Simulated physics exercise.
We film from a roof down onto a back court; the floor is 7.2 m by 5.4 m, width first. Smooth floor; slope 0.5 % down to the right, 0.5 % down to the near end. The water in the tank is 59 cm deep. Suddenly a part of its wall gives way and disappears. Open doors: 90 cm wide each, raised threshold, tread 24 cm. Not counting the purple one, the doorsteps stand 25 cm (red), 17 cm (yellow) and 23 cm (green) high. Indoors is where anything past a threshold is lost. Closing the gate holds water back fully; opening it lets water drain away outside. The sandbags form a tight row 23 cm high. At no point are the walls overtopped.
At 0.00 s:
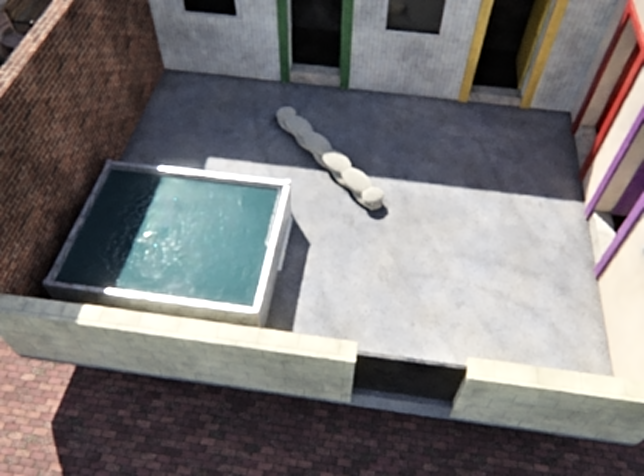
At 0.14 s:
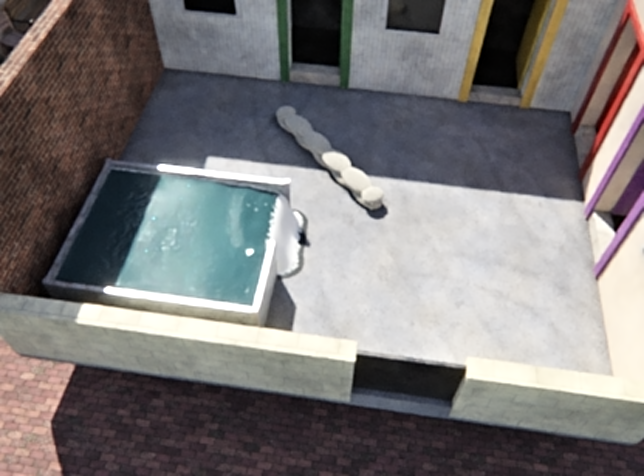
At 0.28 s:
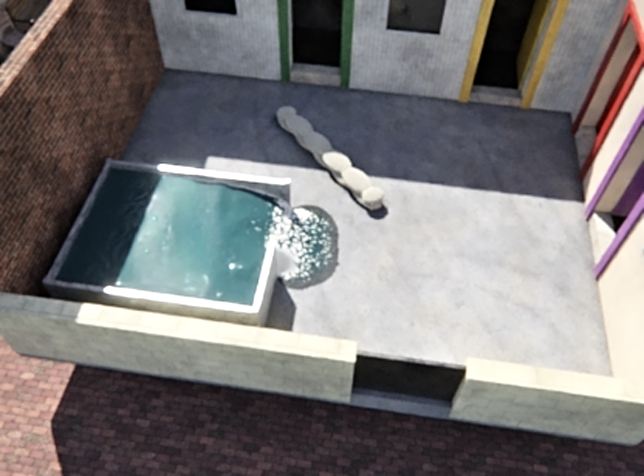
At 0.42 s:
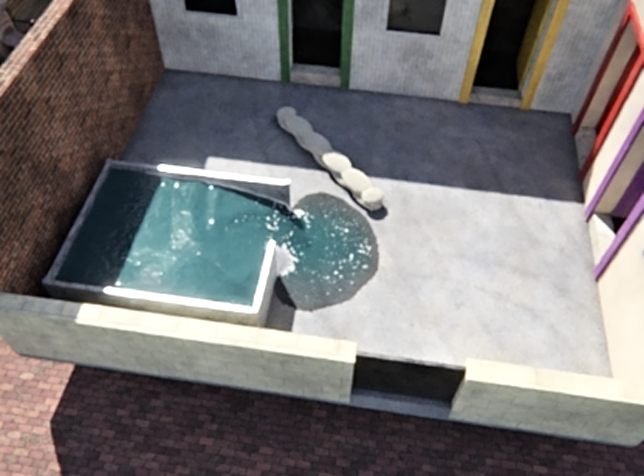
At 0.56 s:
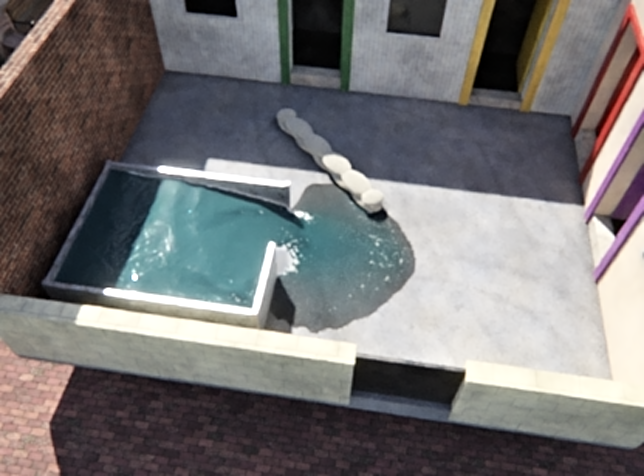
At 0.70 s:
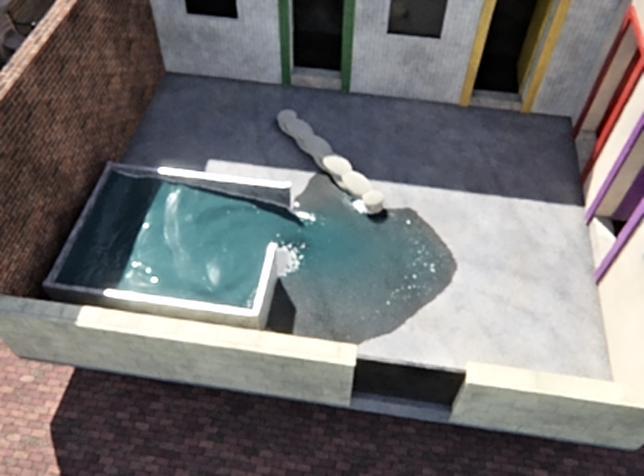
In a walled back court seen from above, water sits in a raised tank on the left until part of its right wall gives way, and water pours through the gap, spreading rightward across the pale floor past a lumpy, pale barrier.
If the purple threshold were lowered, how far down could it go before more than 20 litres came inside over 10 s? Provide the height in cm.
Down to about 18 cm.
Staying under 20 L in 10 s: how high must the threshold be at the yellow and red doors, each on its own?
You'd want about 9.5 centimetres at yellow and about 10.5 centimetres at red.
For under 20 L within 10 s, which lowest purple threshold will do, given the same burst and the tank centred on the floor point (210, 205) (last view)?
Then close to 7.5 cm.
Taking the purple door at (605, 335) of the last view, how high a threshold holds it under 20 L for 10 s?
Close to 19 cm at the least.
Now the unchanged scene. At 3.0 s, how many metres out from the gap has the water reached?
Close to 5.4 metres, I'd say.
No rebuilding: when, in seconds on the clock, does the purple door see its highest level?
Peak: Close to 2.4 s.
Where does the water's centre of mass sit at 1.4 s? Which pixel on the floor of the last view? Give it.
My guess is close to (227, 264).
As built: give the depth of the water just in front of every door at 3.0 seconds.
Depths in cm: Red 10, yellow 0, green 0, purple 23.
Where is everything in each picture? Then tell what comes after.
In the first picture, the tank at (177, 233) is whole and still, 59 cm deep; the purple door at (621, 197) is dry.
In the second picture, the gap is at (279, 232), the front 0.3 m out at (294, 271); the back of the tank holds 59 cm.
In the third picture, the gap is at (280, 233), the front 0.8 m out at (330, 265); the back of the tank holds 59 cm.
In the fourth picture, the gap is at (279, 235), the front 1.3 m out at (369, 271); the back of the tank holds 59 cm.
In the fifth picture, water pours out at (279, 237) and has run 1.8 m, to (409, 263); about 5 cm deep outside, 59 cm at the back.
In the sixth picture, water pours out at (280, 237) and has run 2.4 m, to (449, 266); about 5 cm deep outside, 59 cm at the back; 2.1 m in a straight line remain to the purple door at (621, 202).
After 1.4 s water covers 30 % of the floor, deepest (38 cm) near (289, 238); it has not reached the purple door.
After 3.0 s water covers 50 % of the floor, deepest (32 cm) near (586, 385); 23 cm at the purple door, 2 litres in over its 22 cm threshold.
After 10.0 s water covers 95 % of the floor, deepest (14 cm) near (504, 237); 12 cm at the purple door, 3 litres in over its 22 cm threshold.
At the purple door as built, the water arrived by 1.5 s and peaked near 24 cm at 2.4 s.
With a threshold of 16 cm, 42 litres would have come in within the 10 s; with 22 cm, 3 litres. So under 20 litres takes about 18 cm.
